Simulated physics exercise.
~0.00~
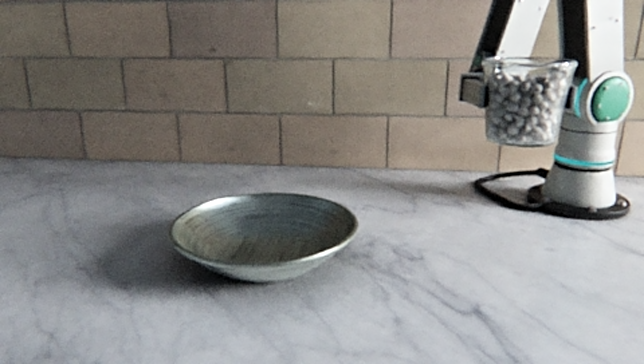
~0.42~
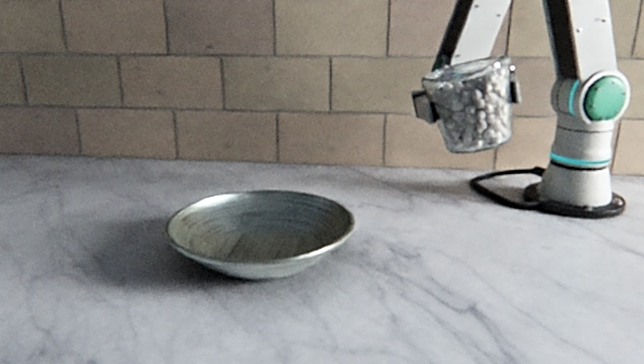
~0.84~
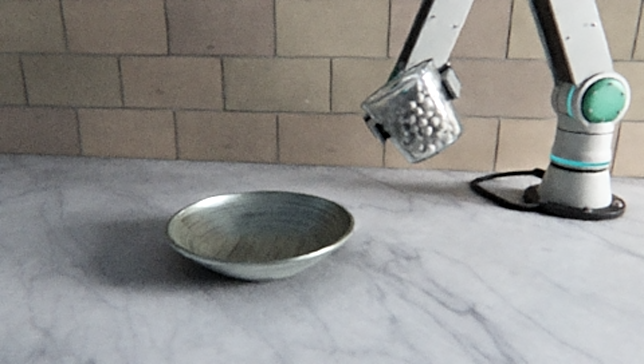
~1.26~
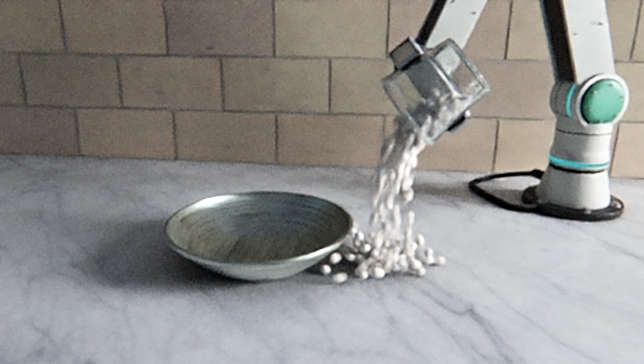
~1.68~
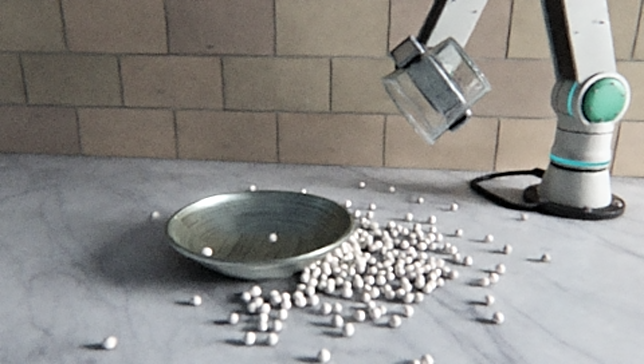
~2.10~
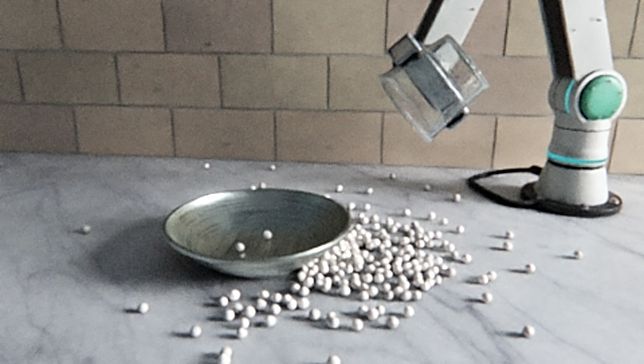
A robot arm moves a clear tumbler of pale beads left toward a shallow bowl, tilting it until the beads pour out short of the rim. They pile up and scatter across the marble counter, leaving the tumbler empty and only a couple of beads in the bowl.
